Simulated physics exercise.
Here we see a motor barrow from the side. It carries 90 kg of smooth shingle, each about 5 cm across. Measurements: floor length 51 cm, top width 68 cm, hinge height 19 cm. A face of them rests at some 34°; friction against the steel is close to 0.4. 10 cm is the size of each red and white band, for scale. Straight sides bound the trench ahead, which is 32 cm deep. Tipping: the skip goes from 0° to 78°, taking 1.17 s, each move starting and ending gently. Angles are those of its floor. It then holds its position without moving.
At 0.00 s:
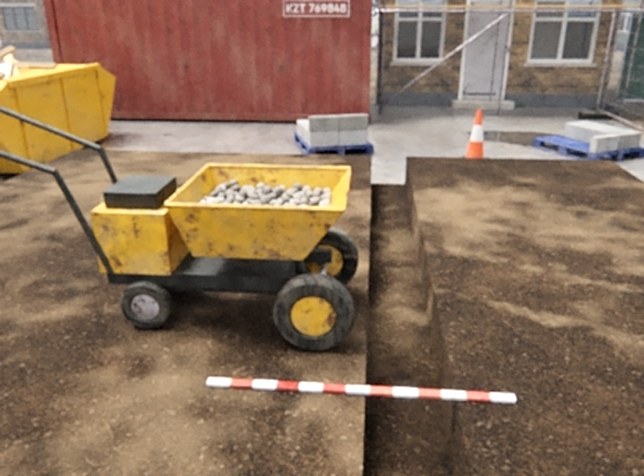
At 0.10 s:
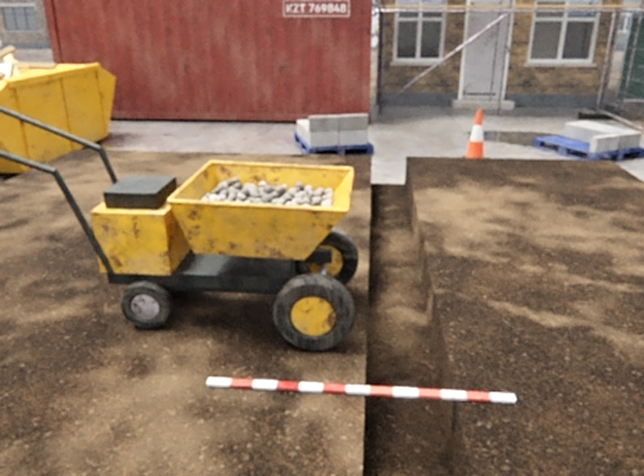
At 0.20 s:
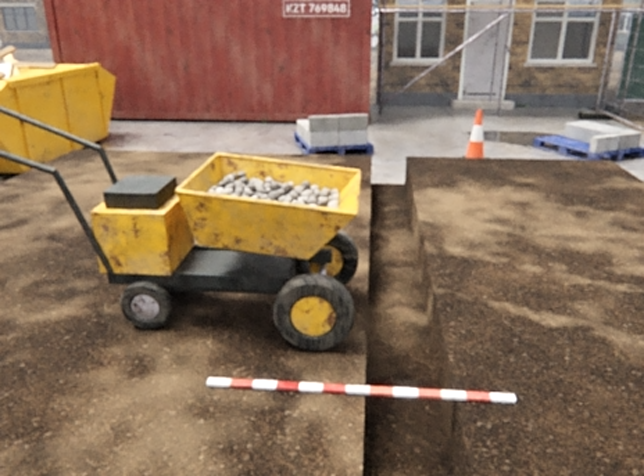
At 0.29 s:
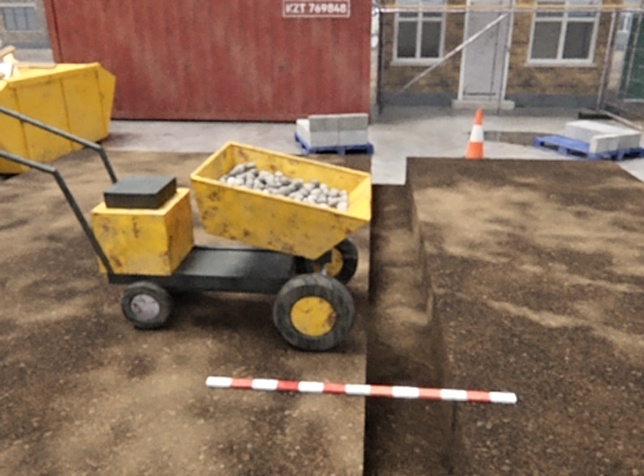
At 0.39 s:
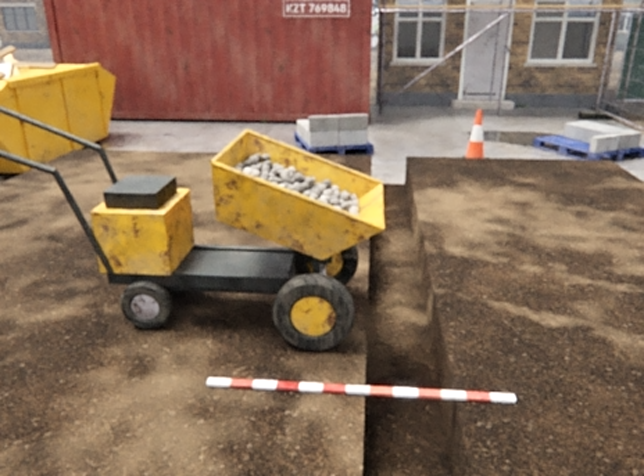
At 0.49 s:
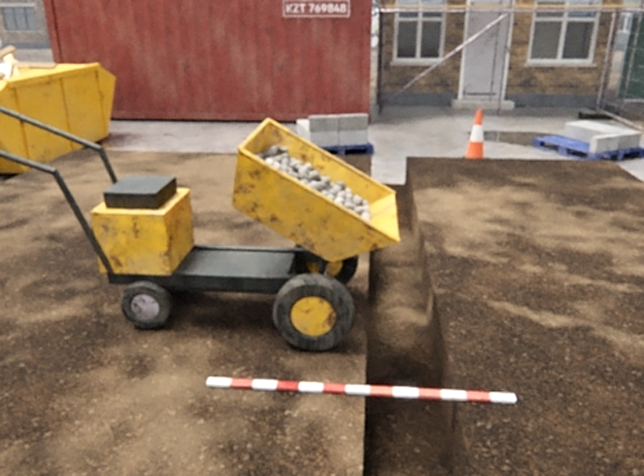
A yellow motor barrow stood still on brown soil beside a trench while its skip, loaded with smooth grey stones, slowly tilted up at the back and leaned steeply to the right over the edge.
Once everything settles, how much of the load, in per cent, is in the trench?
Once it settles, about 21 per cent of the load is there.
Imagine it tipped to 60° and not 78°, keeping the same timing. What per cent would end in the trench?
In that case some 35 per cent.
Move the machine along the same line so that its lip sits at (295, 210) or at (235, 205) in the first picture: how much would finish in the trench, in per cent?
The first start gives about 85 per cent, the second about 85.
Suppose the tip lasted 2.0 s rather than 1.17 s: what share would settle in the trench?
My guess is near 30 percent.
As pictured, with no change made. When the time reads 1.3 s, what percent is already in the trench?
Something like 5 in a hundred.
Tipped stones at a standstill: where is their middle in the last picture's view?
Around (484, 320).
After 0.9 s the floor is at 66°; 100 % in the skip; the foremost stones are at (432, 278).
After 1.3 s the floor is at 78°; 36 % in the skip, 4 % in the trench, 61 % past the trench; the foremost stones are at (539, 315).
After 1.6 s the floor is at 78°; 5 % in the skip, 14 % in the trench, 81 % past the trench; the foremost stones are at (633, 318).
After 3.6 s the floor is at 78°; 0 % in the skip, 21 % in the trench, 79 % past the trench; the foremost stones are past the picture's edge.
